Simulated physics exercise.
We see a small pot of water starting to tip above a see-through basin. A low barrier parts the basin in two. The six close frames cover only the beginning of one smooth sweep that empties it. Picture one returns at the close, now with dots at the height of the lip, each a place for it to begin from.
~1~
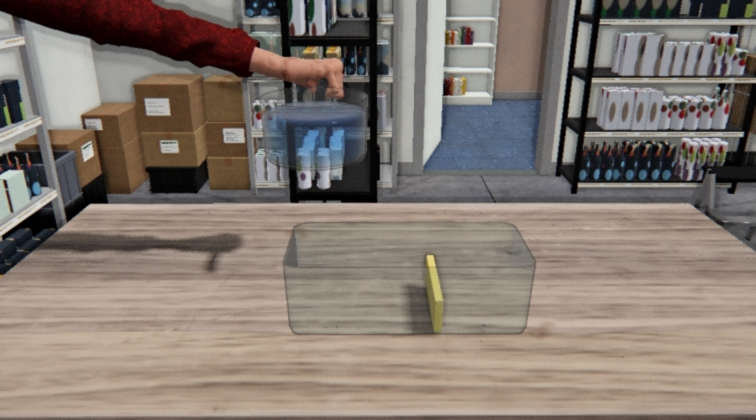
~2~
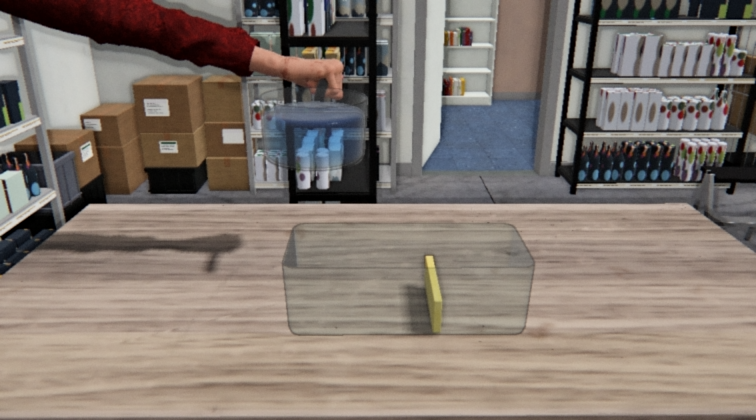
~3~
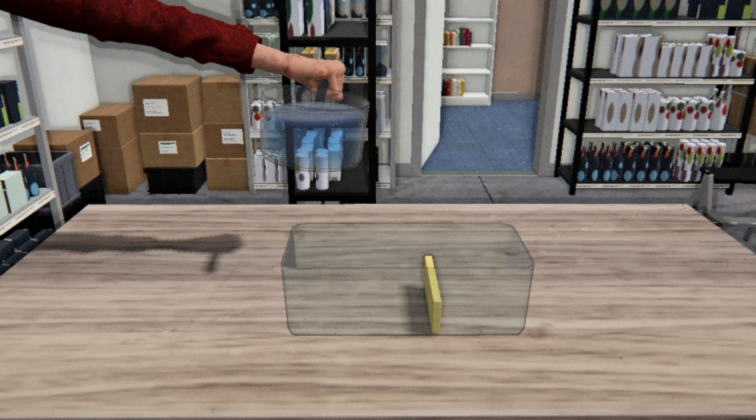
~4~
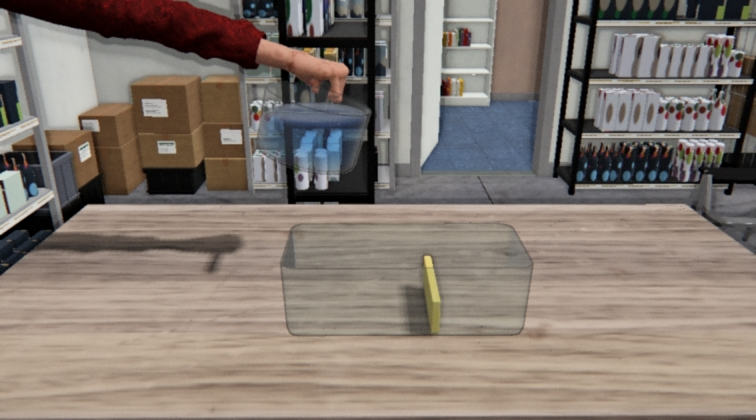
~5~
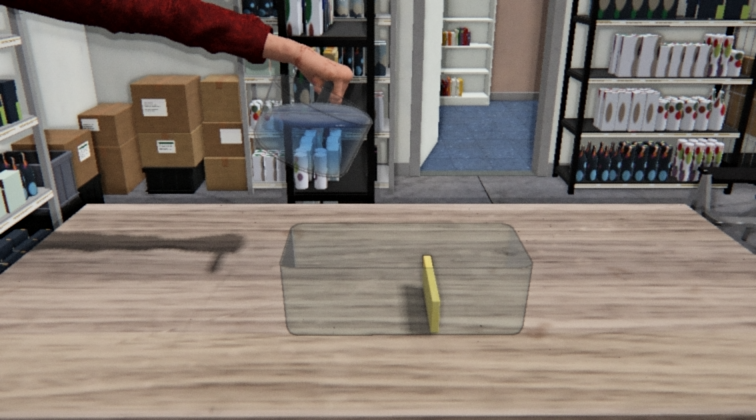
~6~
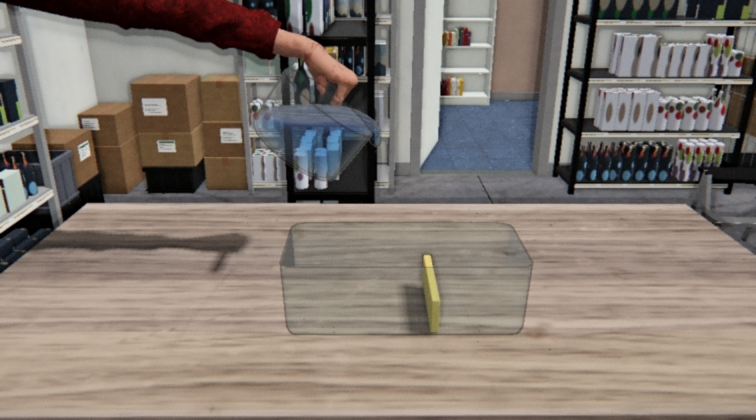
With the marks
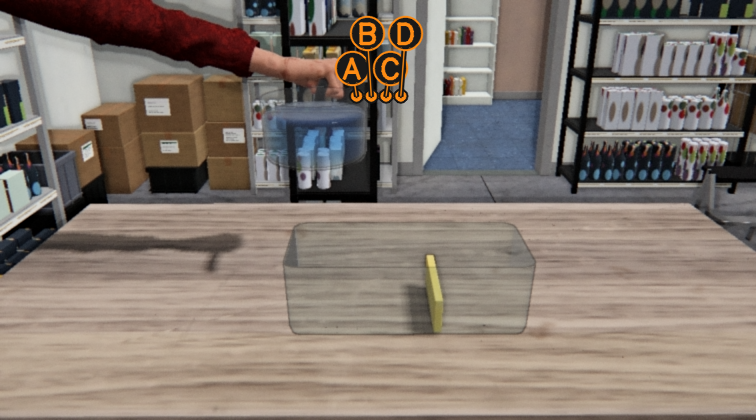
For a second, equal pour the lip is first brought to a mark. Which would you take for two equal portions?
I would pick dot C.
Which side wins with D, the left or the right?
The right side.
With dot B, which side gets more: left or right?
The left side.
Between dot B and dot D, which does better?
Here it is dot D.
On the marked copy, A at (356, 96); B at (371, 96); C at (386, 96); D at (400, 96).
Choosing A, about 94 % ends left of the wall and 3 % right of it; 3 % is lost outside.
Choosing B, about 73 % ends left of the wall and 24 % right of it; 3 % is lost outside.
Choosing C, about 51 % ends left of the wall and 48 % right of it.
Choosing D, about 34 % ends left of the wall and 65 % right of it.
